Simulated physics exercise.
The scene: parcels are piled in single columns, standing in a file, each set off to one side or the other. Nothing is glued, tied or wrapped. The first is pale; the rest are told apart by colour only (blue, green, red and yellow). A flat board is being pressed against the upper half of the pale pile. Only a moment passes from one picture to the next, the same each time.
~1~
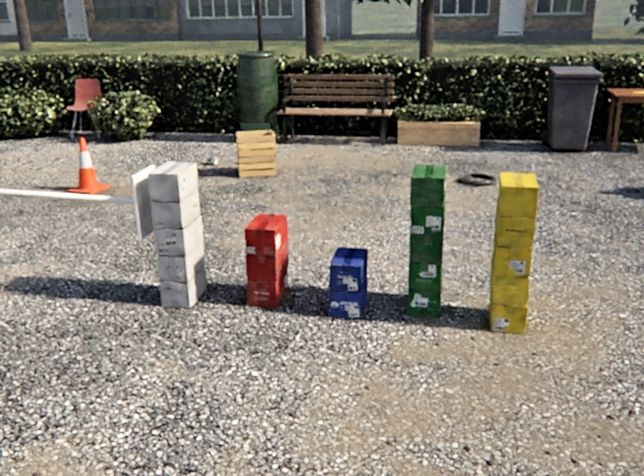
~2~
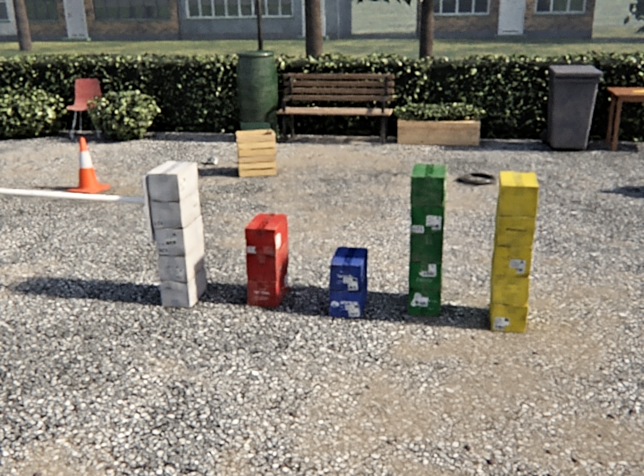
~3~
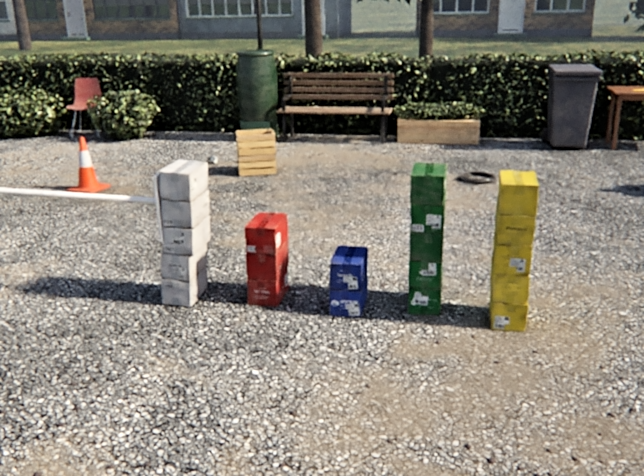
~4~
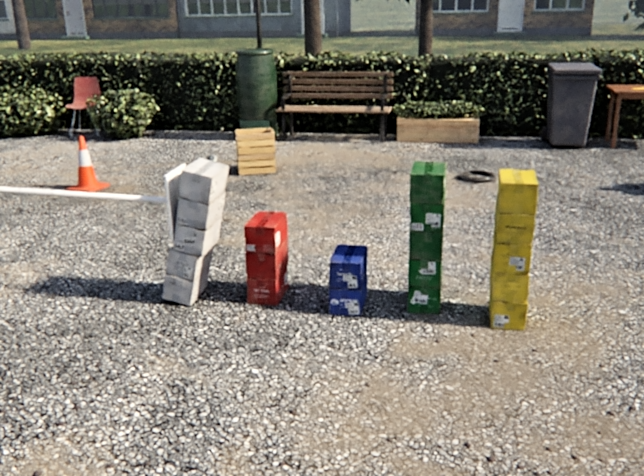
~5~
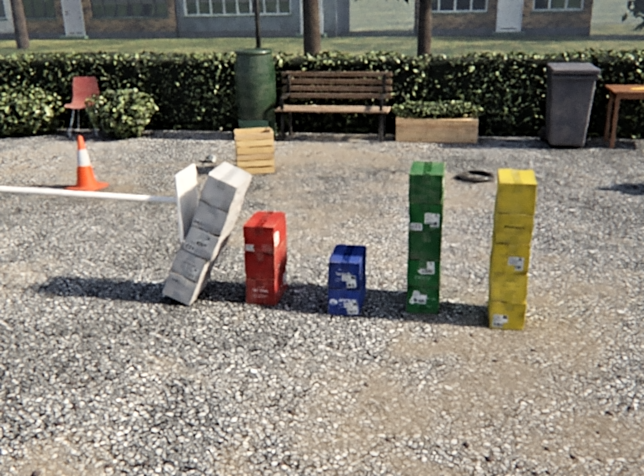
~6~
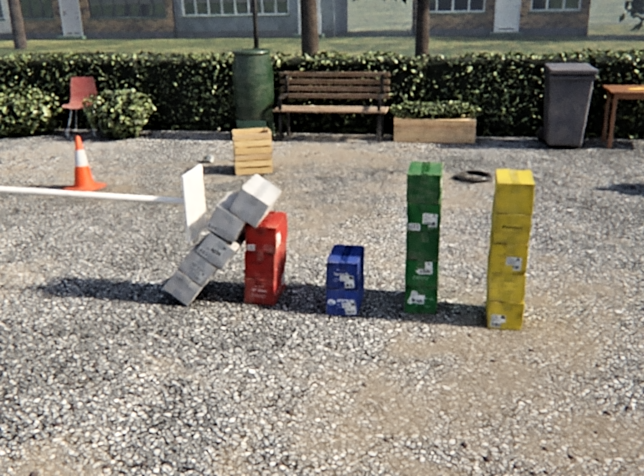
White board pushing a pale stack of boxes rightward, the stack leaning over against the red boxes beside it on gravel.
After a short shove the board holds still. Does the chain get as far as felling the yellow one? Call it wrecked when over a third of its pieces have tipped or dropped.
It mostly stays up.
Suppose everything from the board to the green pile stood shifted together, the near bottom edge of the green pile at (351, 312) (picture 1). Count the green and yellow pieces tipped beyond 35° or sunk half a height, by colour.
The counts are green 0, yellow 0.
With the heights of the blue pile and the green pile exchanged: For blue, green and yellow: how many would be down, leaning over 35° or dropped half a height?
Pile by pile, blue 4, green 0, yellow 0.
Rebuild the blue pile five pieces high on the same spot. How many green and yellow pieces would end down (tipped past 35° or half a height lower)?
By colour: Green 4, yellow 5.
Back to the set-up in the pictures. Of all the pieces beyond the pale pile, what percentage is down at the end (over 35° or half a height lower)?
About 25 per cent.
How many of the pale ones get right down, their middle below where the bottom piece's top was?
2 of them.
Just after the last frame, 5 of the pale pile down; none of the 5 yellow parcels down (0 of 15 in all colours); top yellow parcel unmoved; top red parcel tilted clearly.
A moment on, 5 of the pale pile down; none of the 5 yellow parcels down (2 of 15 in all colours); top yellow parcel unmoved; top red parcel tilted clearly, half its height lower.
When it is over, 5 of the pale pile down; none of the 5 yellow parcels down (4 of 15 in all colours); top yellow parcel unmoved; top blue parcel tilted well over. In pixels of the last frame, middles, top yellow parcel near (513, 191), top blue parcel near (376, 275).
